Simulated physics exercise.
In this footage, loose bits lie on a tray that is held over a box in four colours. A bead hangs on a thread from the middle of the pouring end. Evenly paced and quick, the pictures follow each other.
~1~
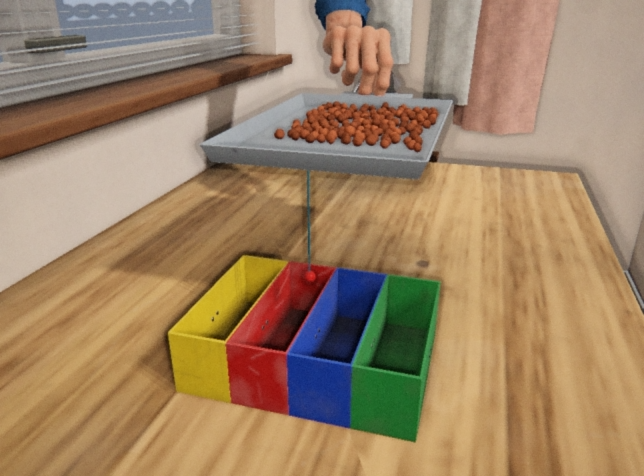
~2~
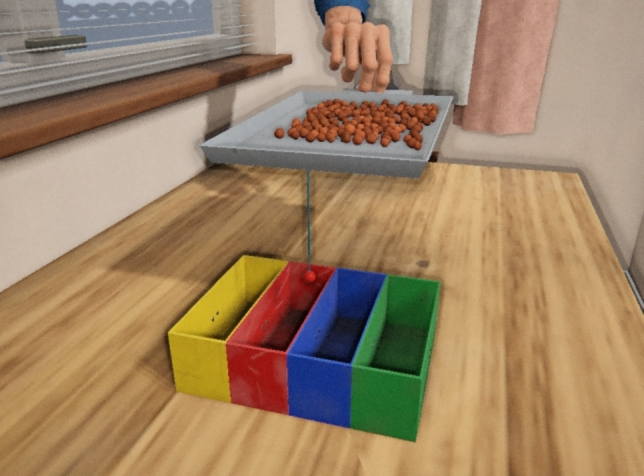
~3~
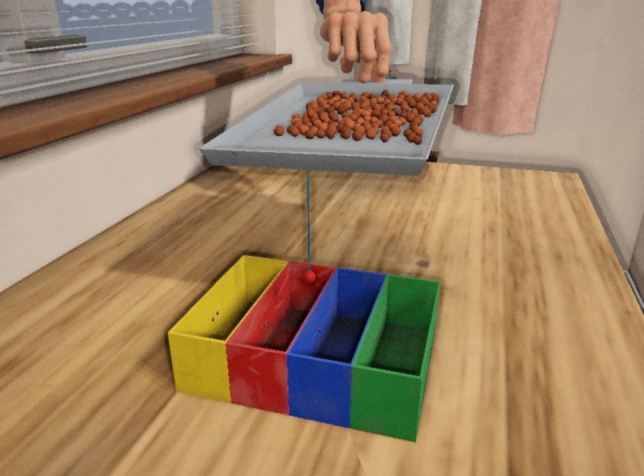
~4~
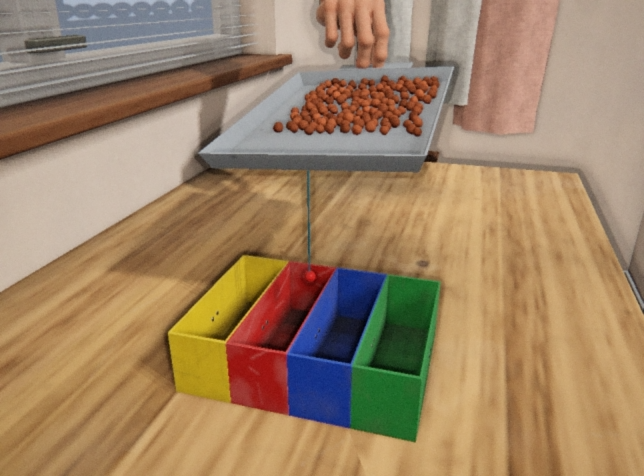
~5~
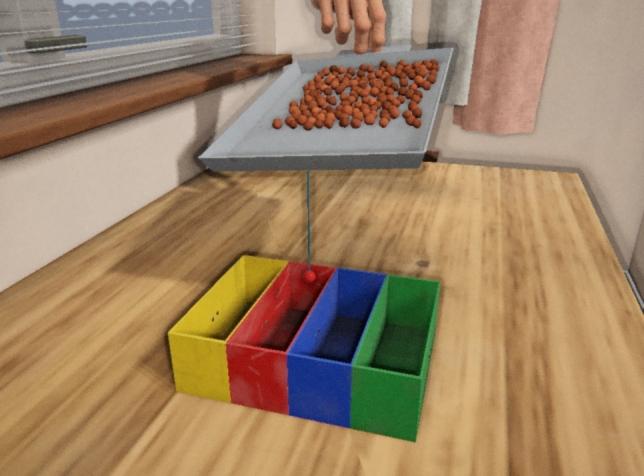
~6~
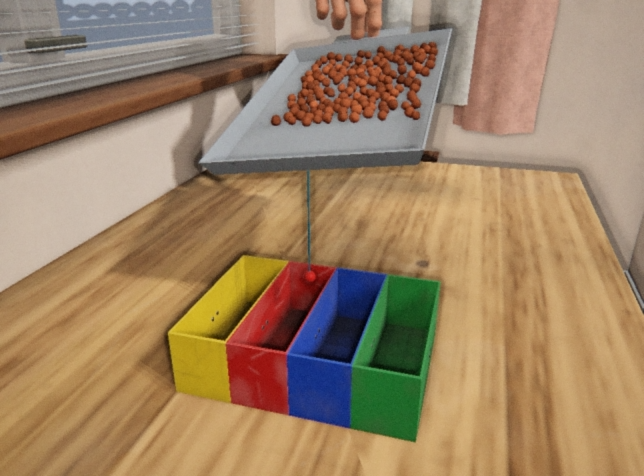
A grey tray of reddish-brown pellets is held above a wooden table beside a window, seen from slightly above by a still camera. Below it, a red bead hangs on a thread over an open box with yellow, red, blue and green cells from left to right. Fingers at the tray's far side rise as that side lifts, tilting it gradually toward the viewer and slightly left.
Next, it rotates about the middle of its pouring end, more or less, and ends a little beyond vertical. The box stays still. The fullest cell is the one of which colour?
The fullest cell is the yellow one.
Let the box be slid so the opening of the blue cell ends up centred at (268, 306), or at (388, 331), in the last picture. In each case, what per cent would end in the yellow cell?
Close to 20 in a hundred, then close to 10 in a hundred.
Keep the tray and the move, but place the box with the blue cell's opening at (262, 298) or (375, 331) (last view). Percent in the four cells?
The first comes to 100 percent and the second to 10 percent.
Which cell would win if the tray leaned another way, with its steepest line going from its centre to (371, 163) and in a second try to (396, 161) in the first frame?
The cell in green, then that green cell.
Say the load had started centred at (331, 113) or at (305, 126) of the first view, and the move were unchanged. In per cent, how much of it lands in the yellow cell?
Close to 50 %, followed by close to 50 %.
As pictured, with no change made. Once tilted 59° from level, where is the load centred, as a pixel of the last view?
(246, 151).
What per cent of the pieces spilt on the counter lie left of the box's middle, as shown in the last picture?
100 %, near enough.
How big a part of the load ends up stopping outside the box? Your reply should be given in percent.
Result: Near 40 % of the load.
Just after the last frame, tray tipped steeply; the larger part on the tray; just a few in the yellow cell; about a tenth falling or outside the box.
A moment on, tray tipped right over; roughly a third on the tray; roughly a quarter in the yellow cell; just a few in the red cell; just a few in the blue cell; roughly half falling or outside the box.
Further on, tray tipped past a quarter turn; roughly half in the yellow cell; about a tenth in the red cell; just a few in the blue cell; roughly half falling or outside the box.
When it is over, tray tipped past a quarter turn; roughly half in the yellow cell; about a tenth in the red cell; just a few in the blue cell; not one in the green cell; roughly half outside the box.
